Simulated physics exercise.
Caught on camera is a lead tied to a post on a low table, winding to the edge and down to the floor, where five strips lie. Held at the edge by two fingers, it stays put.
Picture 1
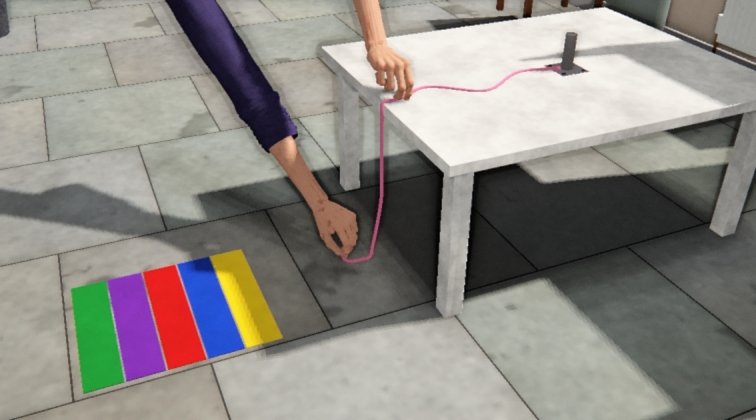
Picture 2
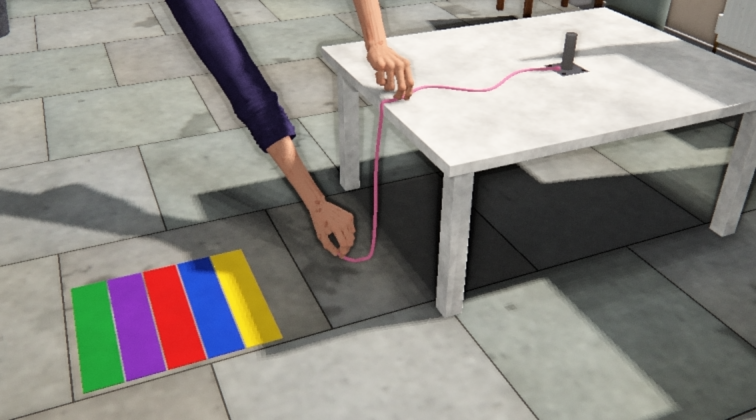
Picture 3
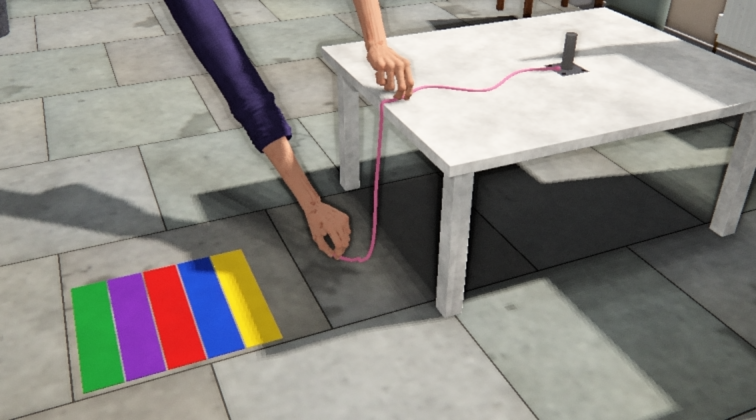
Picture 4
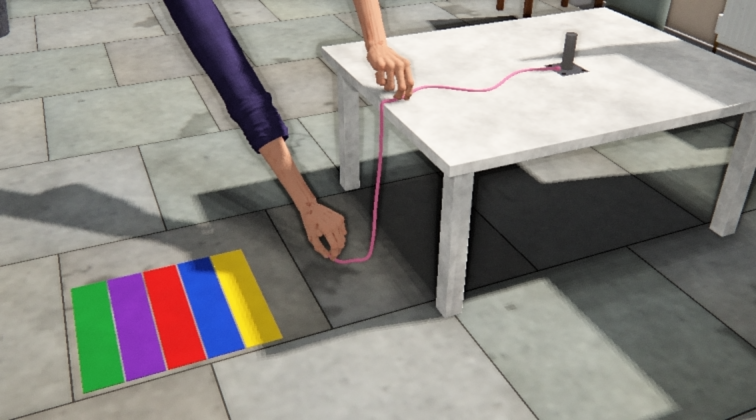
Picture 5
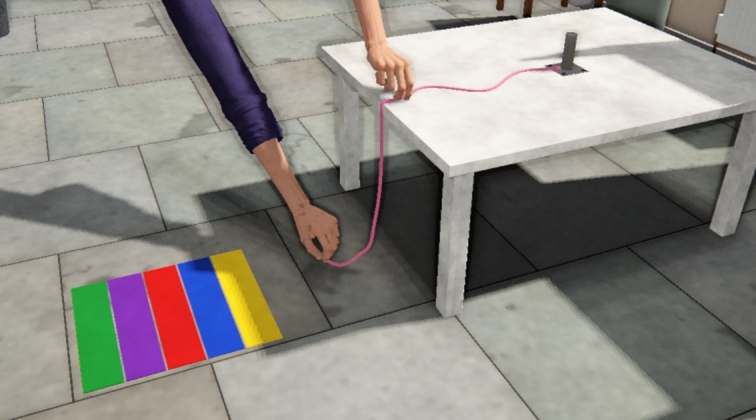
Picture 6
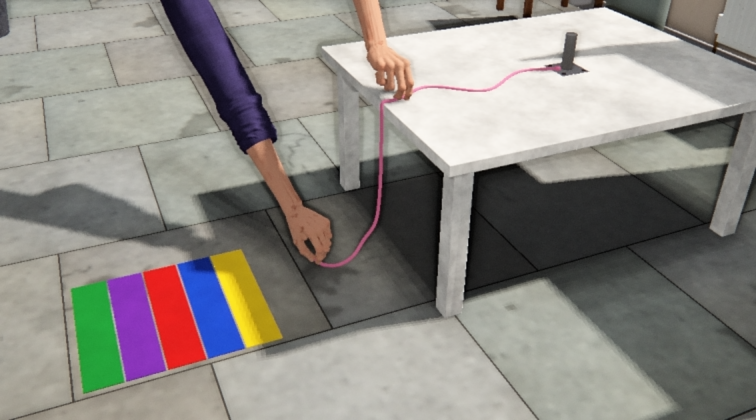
A hand holding the pink cord's low end moves slightly left beside the table.
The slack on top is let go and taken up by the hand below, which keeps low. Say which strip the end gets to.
It gets to the blue strip.
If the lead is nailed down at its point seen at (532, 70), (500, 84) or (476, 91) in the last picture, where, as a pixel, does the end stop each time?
In order of the tries: About (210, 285), about (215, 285), about (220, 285).
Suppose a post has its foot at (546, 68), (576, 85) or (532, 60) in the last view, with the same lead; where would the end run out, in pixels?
Try by try, about (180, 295), (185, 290) and (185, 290).
Soon after, end near (281, 268); short of the strips.
Then, end near (234, 280); over yellow.
At full stretch, end near (206, 287); over blue. The blue one.
